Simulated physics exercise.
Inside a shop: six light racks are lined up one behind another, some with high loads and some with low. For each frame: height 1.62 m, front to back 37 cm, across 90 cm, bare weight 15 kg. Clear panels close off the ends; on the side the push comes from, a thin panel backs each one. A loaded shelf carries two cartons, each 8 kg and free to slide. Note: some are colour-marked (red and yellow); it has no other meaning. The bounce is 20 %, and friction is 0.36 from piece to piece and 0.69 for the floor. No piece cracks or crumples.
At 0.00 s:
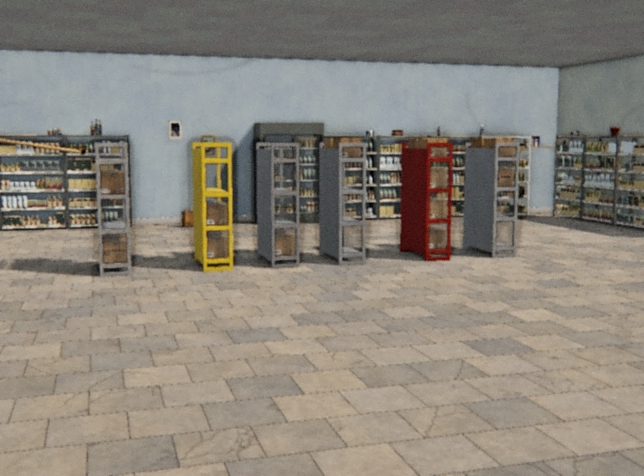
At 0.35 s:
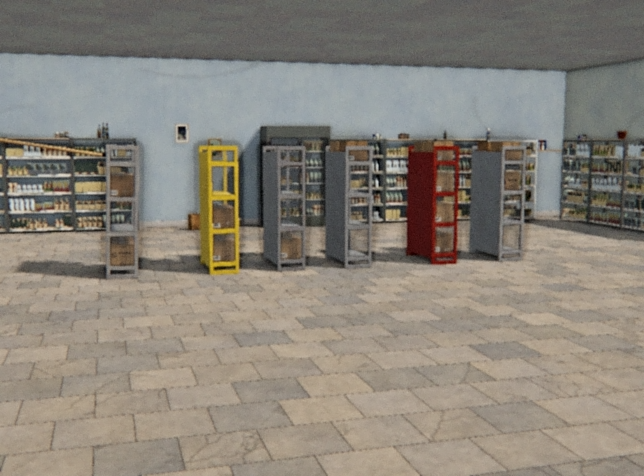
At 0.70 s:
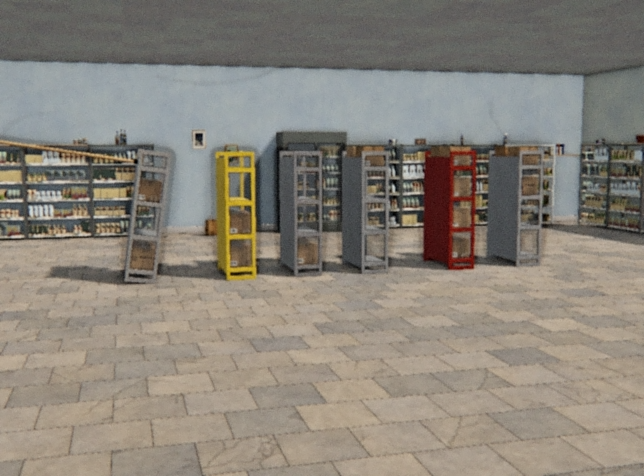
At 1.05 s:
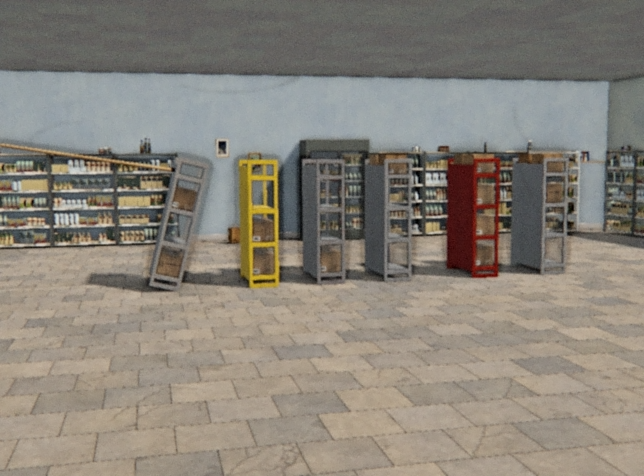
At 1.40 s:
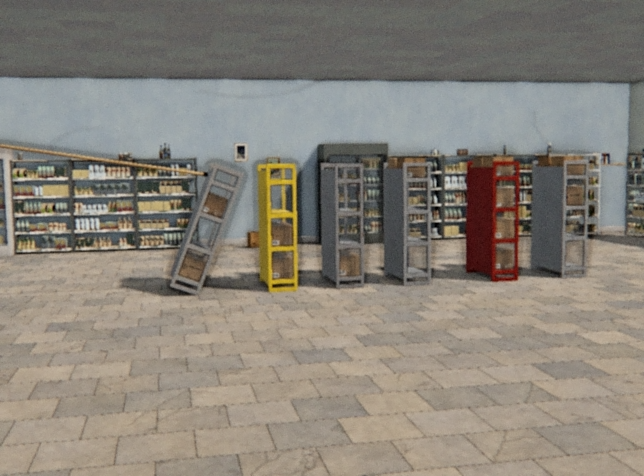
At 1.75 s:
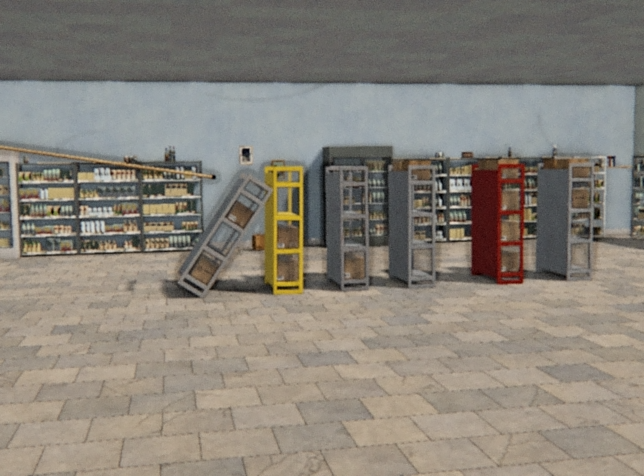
In a shop with stocked shelves along the walls, a long pole pushed the leftmost gray rack, which tilted farther and farther right until its top leaned against the yellow rack beside it.
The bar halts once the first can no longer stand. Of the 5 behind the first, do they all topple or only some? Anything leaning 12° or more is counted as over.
All of them topple.
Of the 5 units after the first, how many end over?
I count 5 of them.
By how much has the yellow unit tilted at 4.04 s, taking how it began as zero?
Close to 60° of tilt compared with the start.
By 2.50 s, 2 cartons spilt or dropped; 1 of the 5 other units over; yellow unit tilted 24°.
By 4.04 s, 6 cartons spilt or dropped; 3 of the 5 other units over; yellow unit tilted 59°; red unit tilted 11°.
By 4.80 s, 12 cartons spilt or dropped; 5 of the 5 other units over; yellow unit tilted 64°; red unit tilted 51°.
By 5.32 s, 16 cartons spilt or dropped; 5 of the 5 other units over; red unit tilted 70°; yellow unit tilted 64°.
When it is over (7.0 s), 16 cartons spilt or dropped; 5 of the 5 other units over; red unit tilted 70°; yellow unit tilted 64°. Not one is left standing. In pixels of the last frame, middles, red unit near (558, 246), yellow unit near (340, 243).
